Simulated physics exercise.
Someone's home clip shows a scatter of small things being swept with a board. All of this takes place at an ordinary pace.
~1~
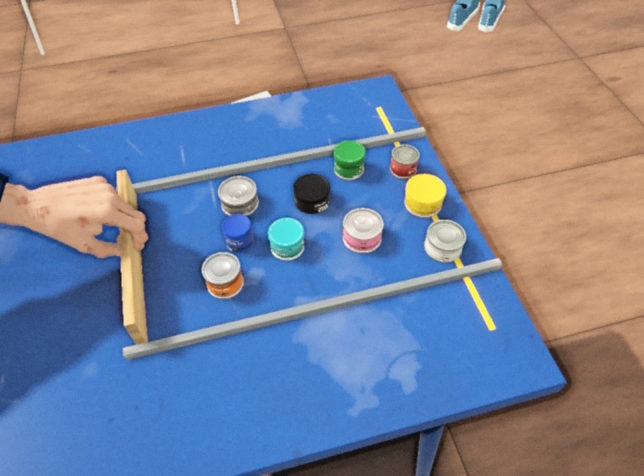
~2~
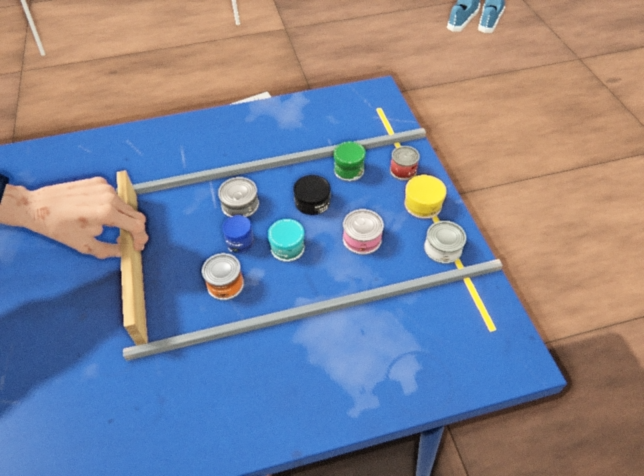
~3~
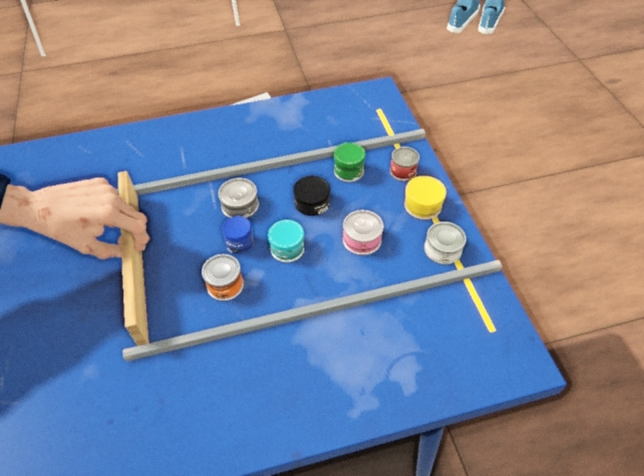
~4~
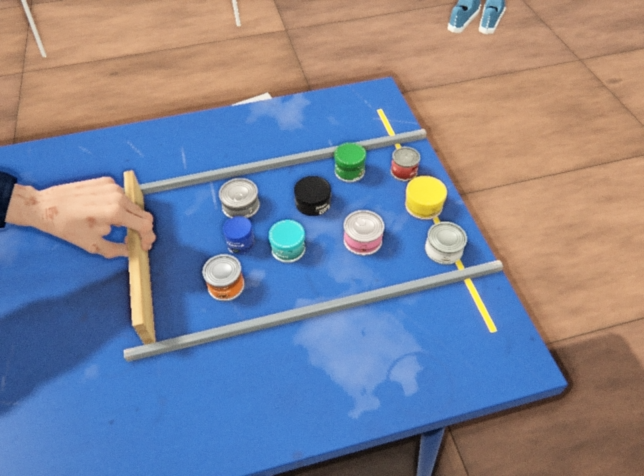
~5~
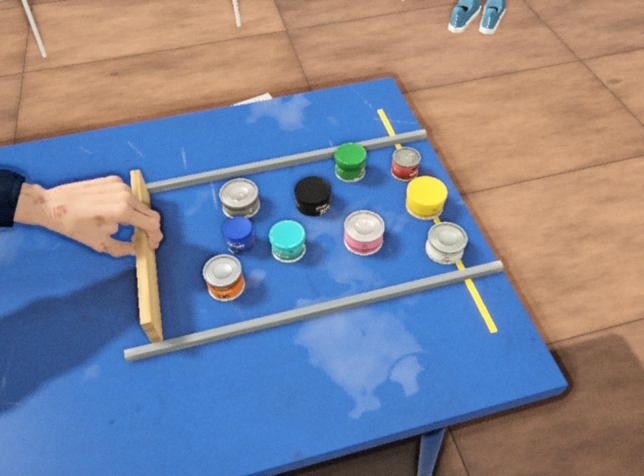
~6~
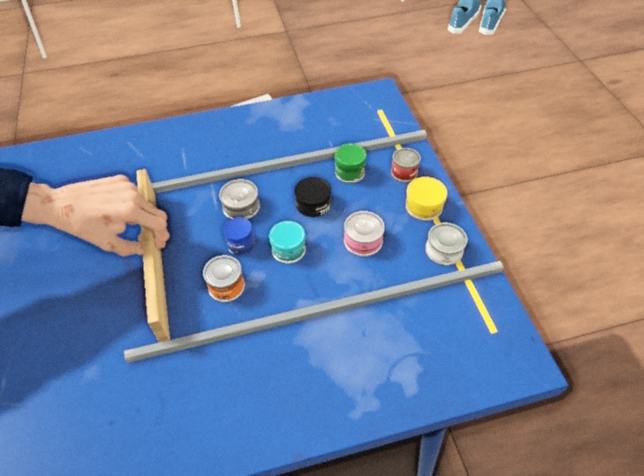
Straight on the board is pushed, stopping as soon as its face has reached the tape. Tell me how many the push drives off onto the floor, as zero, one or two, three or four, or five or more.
Five drops or more.
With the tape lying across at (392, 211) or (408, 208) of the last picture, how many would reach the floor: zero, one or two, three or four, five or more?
Result, try 1: None at all; try 2: Either one or two.
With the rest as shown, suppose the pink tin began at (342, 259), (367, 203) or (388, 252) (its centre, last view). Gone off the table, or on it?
In order, it goes down; goes down; goes down.
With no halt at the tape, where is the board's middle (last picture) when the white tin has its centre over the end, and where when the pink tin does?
Approx. (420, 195) / approx. (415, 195) for the other.
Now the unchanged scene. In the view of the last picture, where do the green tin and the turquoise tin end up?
(421, 143) and (453, 209), approximately.
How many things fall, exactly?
Count of fallen: 5.
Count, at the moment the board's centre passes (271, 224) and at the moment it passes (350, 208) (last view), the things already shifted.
First 5, after that 7.
Early on, none off yet; yellow tin at rest near (426, 199); white tin at rest near (446, 244); red tin at rest near (405, 165).
Finally, the number that fall off is five or more; lost, black tub, pink tin, red tin, white tin and yellow tin.
